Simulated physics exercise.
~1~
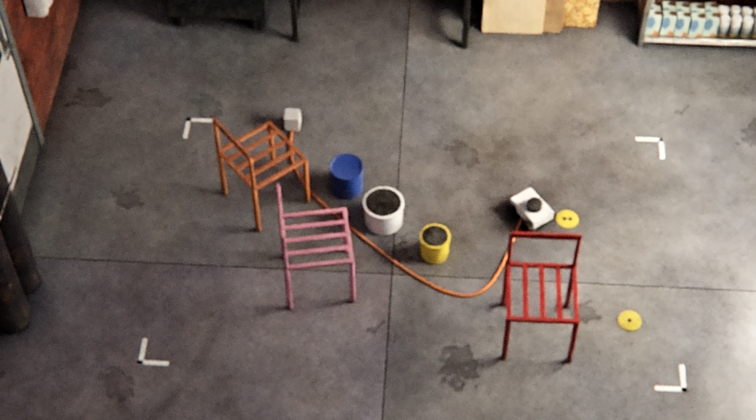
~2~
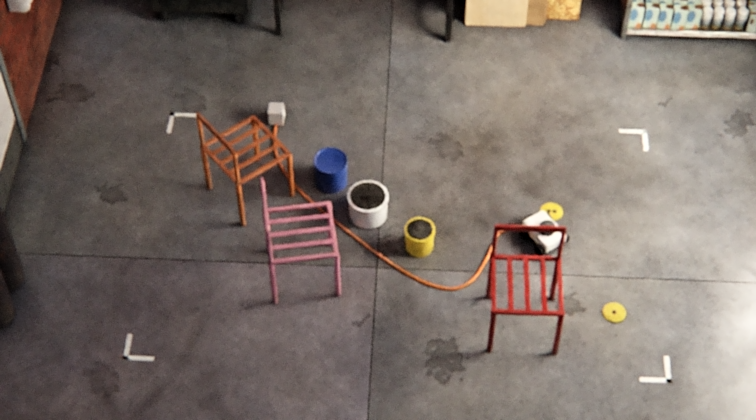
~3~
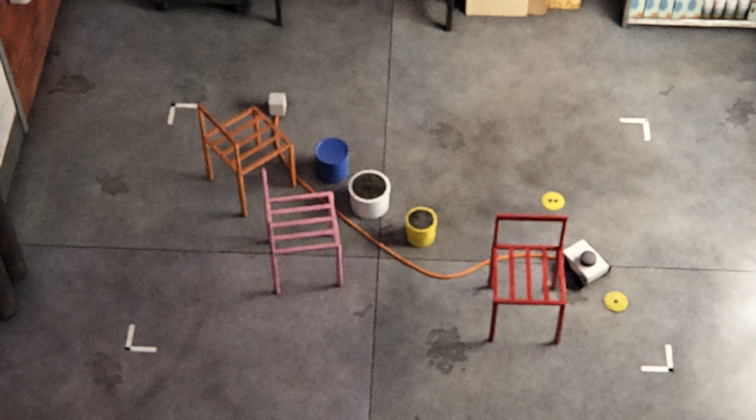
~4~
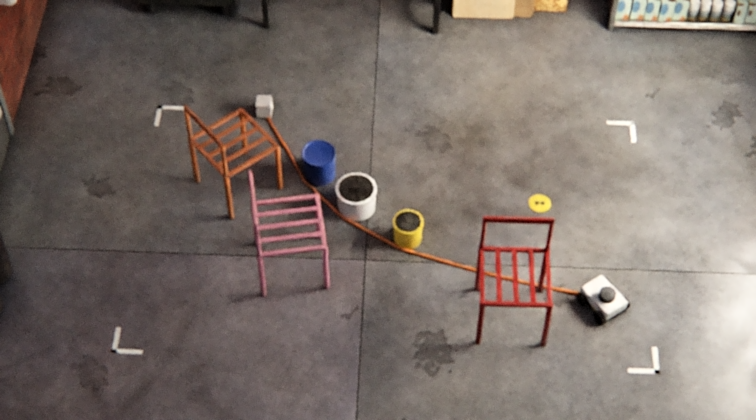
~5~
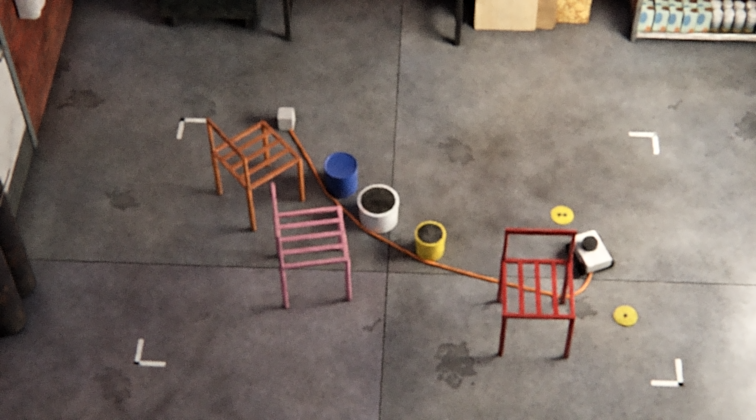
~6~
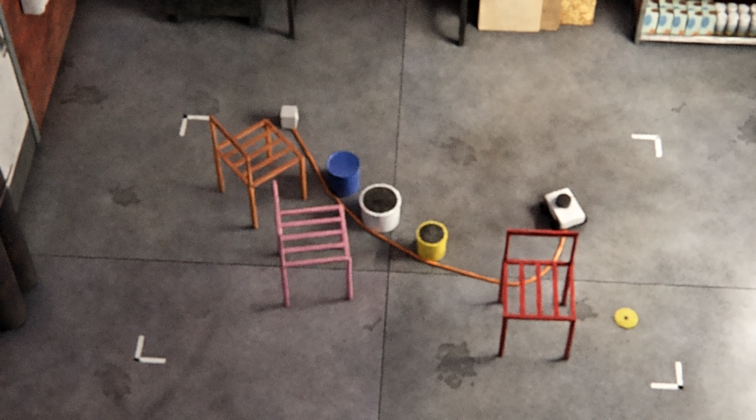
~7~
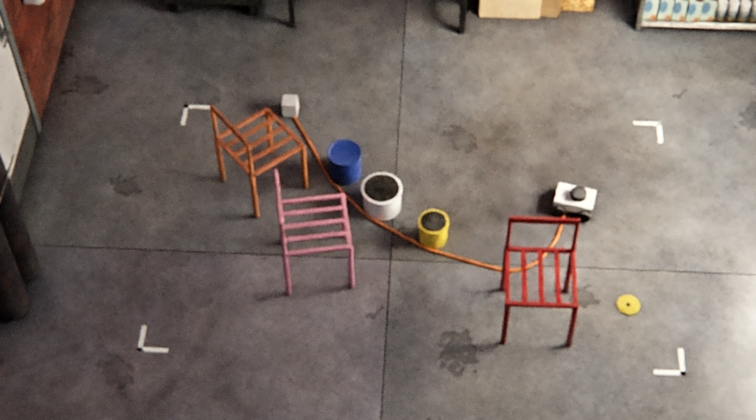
We see a small white cart trailing an orange lead roll right and down past a red chair to the lower yellow mark, then back up to the upper one, where it ends with the lead slack and still attached at the white block, the chairs and pots unmoved.
